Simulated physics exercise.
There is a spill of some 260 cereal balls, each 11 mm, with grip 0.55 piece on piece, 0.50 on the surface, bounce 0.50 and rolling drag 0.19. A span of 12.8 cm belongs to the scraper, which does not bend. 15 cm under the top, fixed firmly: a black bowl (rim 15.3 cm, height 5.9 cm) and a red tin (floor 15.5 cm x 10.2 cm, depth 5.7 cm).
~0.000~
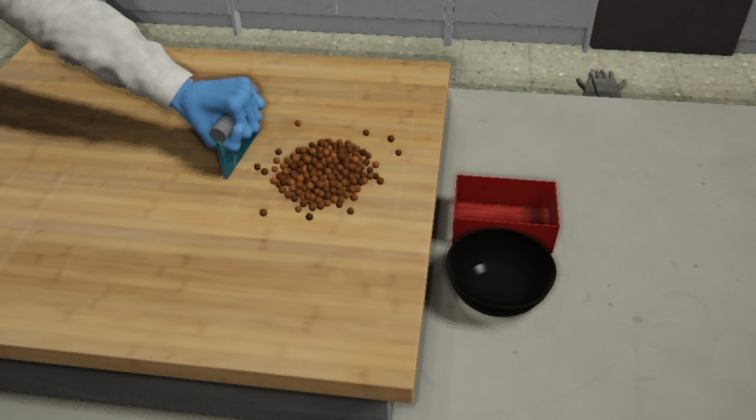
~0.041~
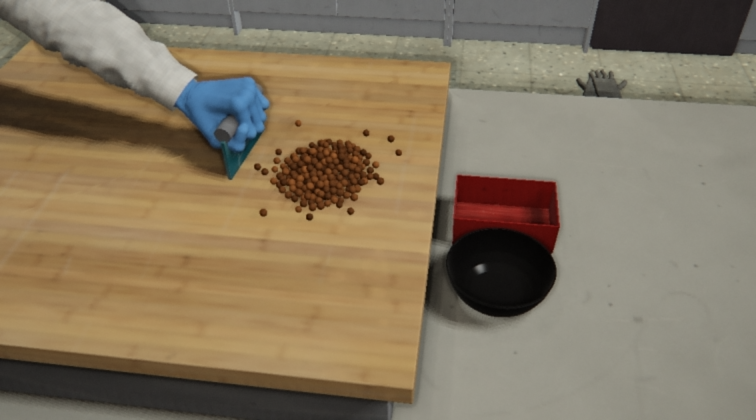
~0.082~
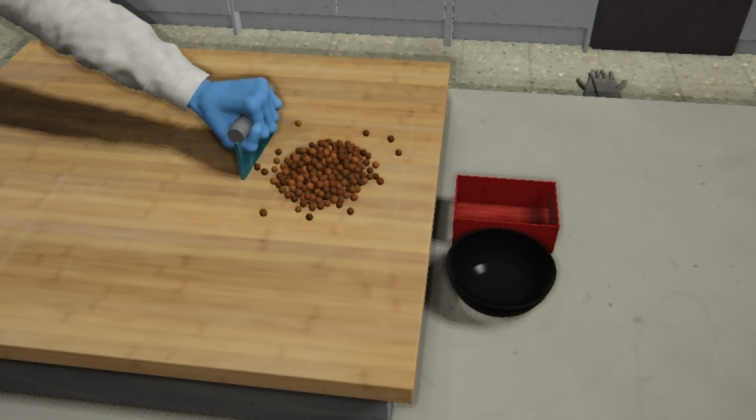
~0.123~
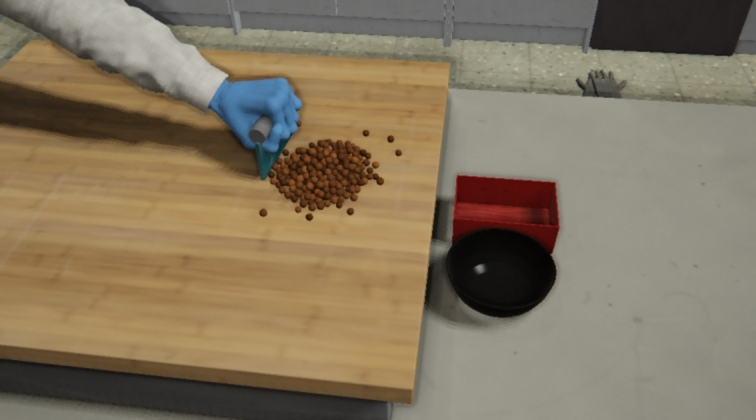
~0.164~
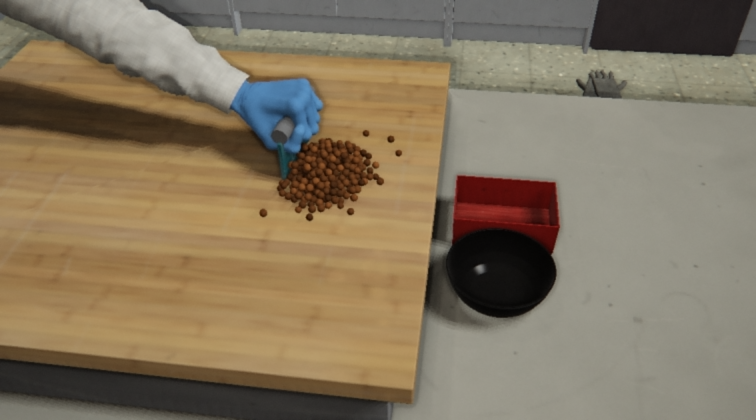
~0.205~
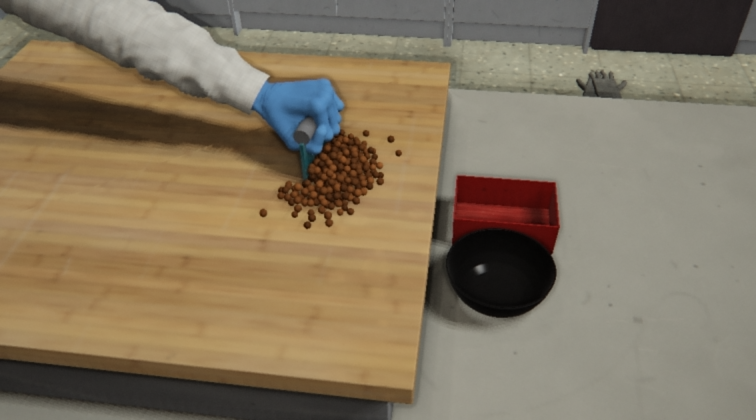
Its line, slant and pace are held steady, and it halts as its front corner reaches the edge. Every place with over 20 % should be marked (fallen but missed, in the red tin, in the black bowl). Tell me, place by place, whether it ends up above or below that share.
Place by place: Missed, below the mark; red tin, above the mark; black bowl, below the mark.
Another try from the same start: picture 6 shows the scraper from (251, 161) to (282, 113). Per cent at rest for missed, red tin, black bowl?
Missed 25; red tin 0; black bowl 35.
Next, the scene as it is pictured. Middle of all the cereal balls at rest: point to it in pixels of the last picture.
About (476, 274).
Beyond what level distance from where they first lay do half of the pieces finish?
That works out to about 24 centimetres.
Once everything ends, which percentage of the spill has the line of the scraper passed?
Estimate: Close to 40 %.
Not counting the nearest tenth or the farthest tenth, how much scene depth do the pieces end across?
Around 20 centimetres.
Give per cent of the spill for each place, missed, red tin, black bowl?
Missed comes to 10, the red tin ends with 30 and the black bowl ends with 15.
Then, at 0.37 s, scraper 24 cm from its start, spill 20 cm wide; still on top 100 %.
Then, at 0.54 s, scraper 28 cm from its start, spill 22 cm wide; black bowl 10 %, red tin 20 %, off the edge, not caught 20 %, still on top 45 %.
Then, at 0.68 s, scraper 28 cm from its start, spill 23 cm wide; black bowl 15 %, red tin 30 %, off the edge, not caught 10 %, still on top 45 %.
In the end, at 1.4 s, black bowl 15 %, red tin 30 %, fallen but missed 10 %, still on top 45 %.
